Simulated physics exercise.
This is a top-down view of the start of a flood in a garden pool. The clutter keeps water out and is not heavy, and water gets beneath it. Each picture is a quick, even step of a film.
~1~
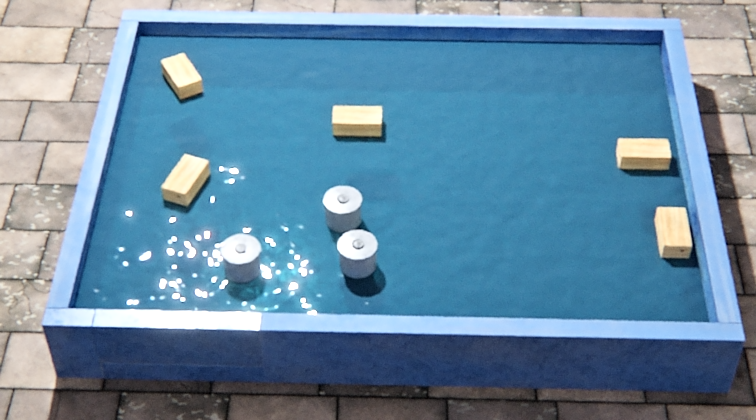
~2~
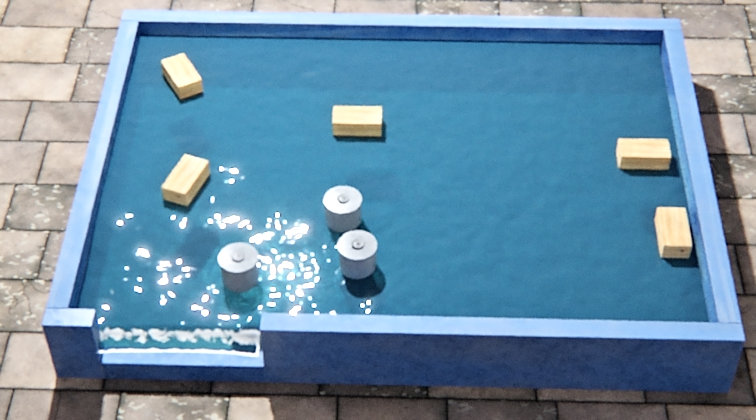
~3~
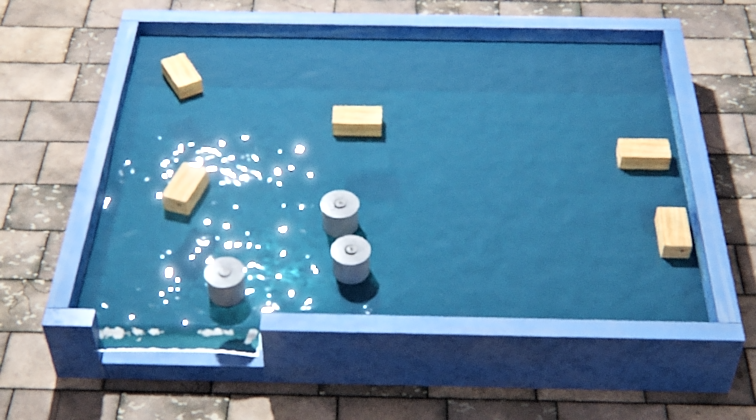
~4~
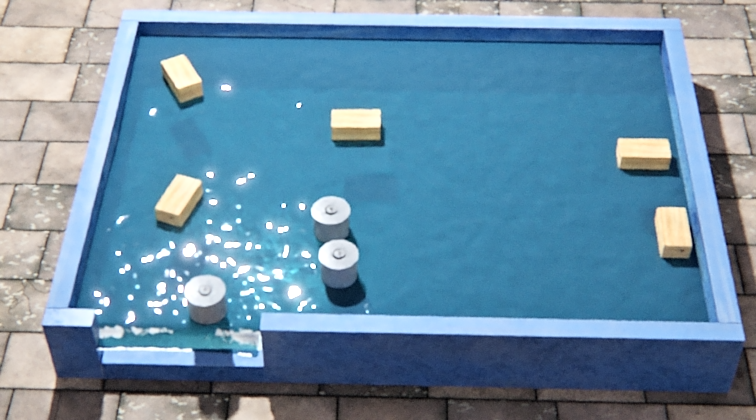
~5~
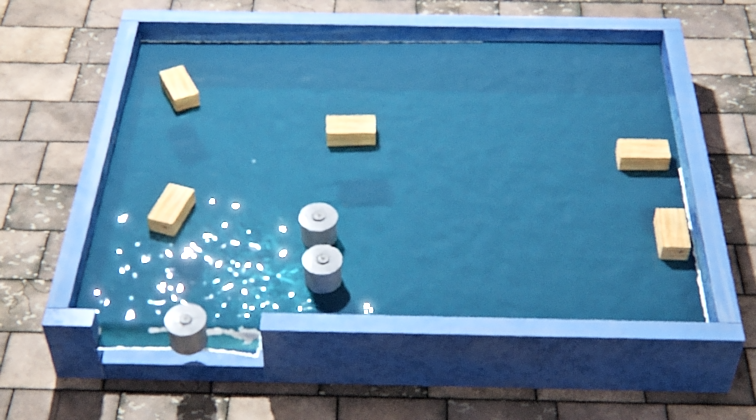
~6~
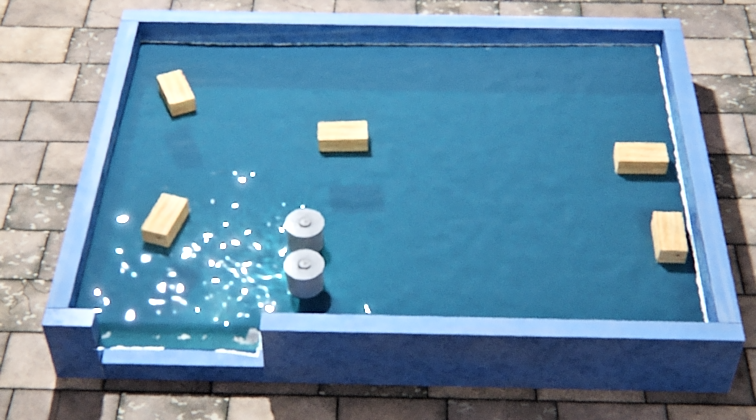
Three pale grey lidded tubs and five light wooden blocks float in a blue-walled garden pool on stone paving, seen from high above by a still camera. The tubs sit near the front, left of centre, with blocks spread behind and to the right. A gap opens at the front left, the nearest tub drifts into it and out of sight, and the others slide left and forward as the blocks shift slightly.
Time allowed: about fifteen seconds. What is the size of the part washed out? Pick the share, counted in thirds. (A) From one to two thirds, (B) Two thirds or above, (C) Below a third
A.
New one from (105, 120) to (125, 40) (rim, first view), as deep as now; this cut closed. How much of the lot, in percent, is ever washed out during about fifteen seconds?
40 per cent.
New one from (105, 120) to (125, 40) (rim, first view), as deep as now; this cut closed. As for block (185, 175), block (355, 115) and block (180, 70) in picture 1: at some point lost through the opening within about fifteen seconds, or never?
The first one exits, the second exits, the third exits.
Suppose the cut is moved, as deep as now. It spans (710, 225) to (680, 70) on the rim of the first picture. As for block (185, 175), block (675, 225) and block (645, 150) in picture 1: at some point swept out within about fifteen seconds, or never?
Taken in that order, the answers are not lost, swept away, swept away.
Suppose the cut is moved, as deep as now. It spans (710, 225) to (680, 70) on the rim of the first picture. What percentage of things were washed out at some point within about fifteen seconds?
Around 20 in a hundred.
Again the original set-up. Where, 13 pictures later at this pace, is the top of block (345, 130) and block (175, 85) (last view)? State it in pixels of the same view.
About (279, 165) and (157, 115).
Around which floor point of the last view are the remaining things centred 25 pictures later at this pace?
Estimate: Close to (401, 236) px.
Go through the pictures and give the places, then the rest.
A block at (185, 174), afloat; a tub at (358, 245), afloat; 0 of 8 have shifted, in the first picture.
A block at (185, 174), afloat; a tub at (358, 245) floats; 0 of 8 have shifted, in the second picture.
A block at (185, 182), afloat, close to its start; a tub at (351, 250) floats, close to its start; 1 of 8 have shifted, in the third picture.
A block at (178, 195) floats, close to its start; a tub at (339, 255) floats, close to its start; 4 of 8 have shifted, in the fourth picture.
A block at (171, 204), afloat, close to its start; a tub at (322, 260), afloat, close to its start; 6 of 8 have shifted, in the fifth picture.
A block at (165, 214), afloat, a stride from its start; a tub at (304, 265), afloat, a stride from its start; 6 of 8 have shifted, in the sixth picture.
A moment on, 1 of 8 are out; 7 afloat.
Next, 4 of 8 are out; 4 afloat.
Later, 4 of 8 are out; 4 afloat.
In the end, 4 of 8 are out; 4 afloat.
